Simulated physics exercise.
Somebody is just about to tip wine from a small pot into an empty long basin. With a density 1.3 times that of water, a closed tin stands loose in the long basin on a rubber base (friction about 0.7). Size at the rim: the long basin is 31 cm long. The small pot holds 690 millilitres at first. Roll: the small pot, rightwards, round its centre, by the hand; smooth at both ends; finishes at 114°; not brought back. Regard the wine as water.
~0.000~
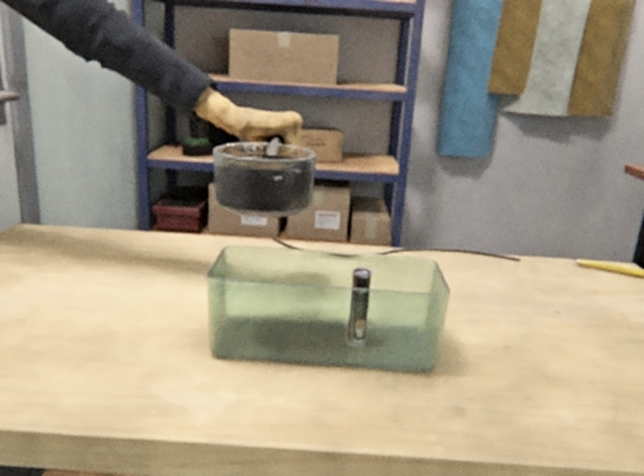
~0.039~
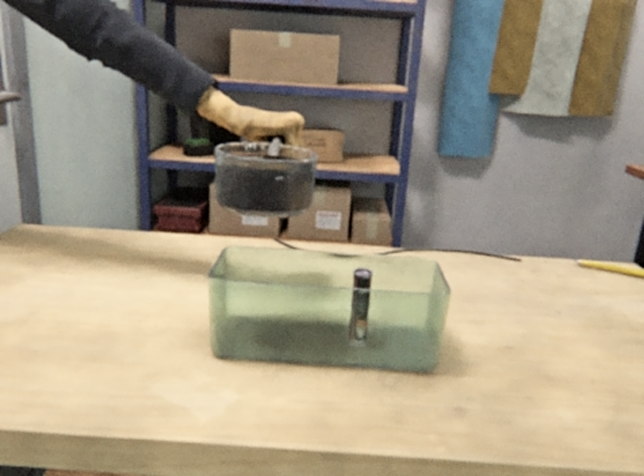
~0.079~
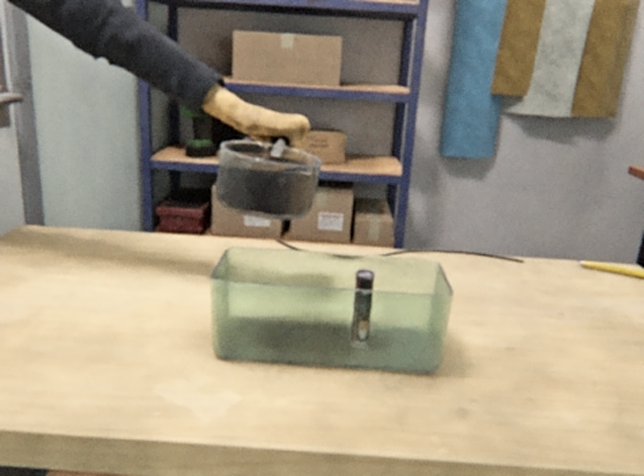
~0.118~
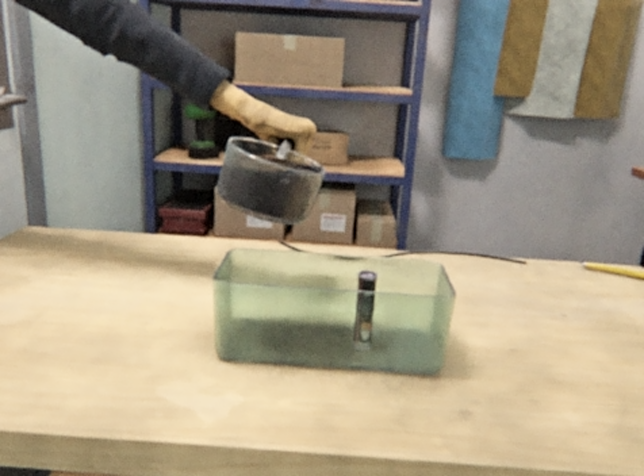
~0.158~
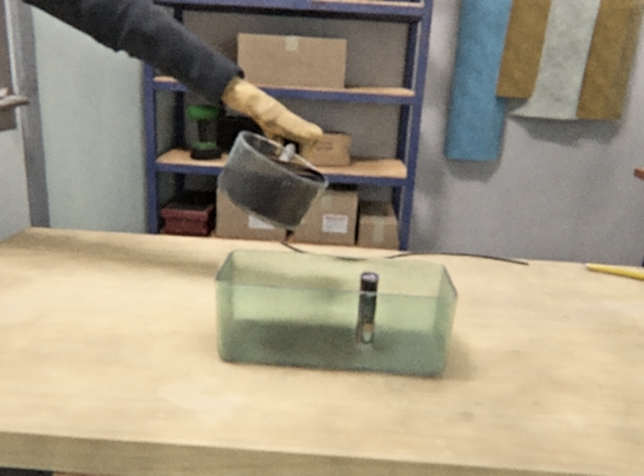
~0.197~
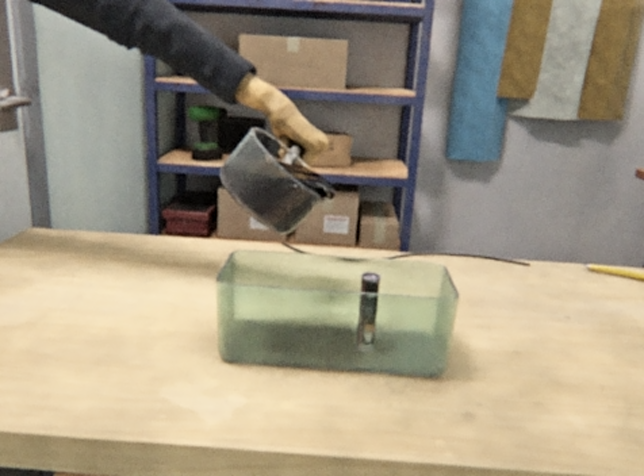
A gloved hand steadily tilts a small pot rightward above a long green-tinted basin.
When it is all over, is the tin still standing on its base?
It is going to fail.
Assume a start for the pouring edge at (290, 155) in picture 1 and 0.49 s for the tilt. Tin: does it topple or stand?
It does not tip.
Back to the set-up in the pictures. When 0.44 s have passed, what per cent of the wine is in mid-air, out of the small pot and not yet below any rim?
It comes to roughly 36 per cent.
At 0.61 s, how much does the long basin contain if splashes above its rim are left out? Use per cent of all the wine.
Roughly 94 percent of it.
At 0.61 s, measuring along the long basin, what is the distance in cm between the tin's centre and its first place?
Around 2 cm.
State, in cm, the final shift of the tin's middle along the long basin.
The middle of the tin ends some 6.0 cm along the basin.
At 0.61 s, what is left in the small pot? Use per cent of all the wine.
2 %.
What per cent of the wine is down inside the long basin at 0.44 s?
I'd put it near 46 percent.
By 0.44 s the tilt is 110° and 18 per cent is still to pour; the tin stands where it began.
By 0.61 s the tilt is 114° and 2 per cent is still to pour; the tin leans 11°.
By 0.79 s the tilt is 114° and 0 per cent is still to pour; the tin leans 11°.
By 0.99 s the tilt is 114° and 0 per cent is still to pour; the tin lies on its side.
At rest the tin lies on its side.
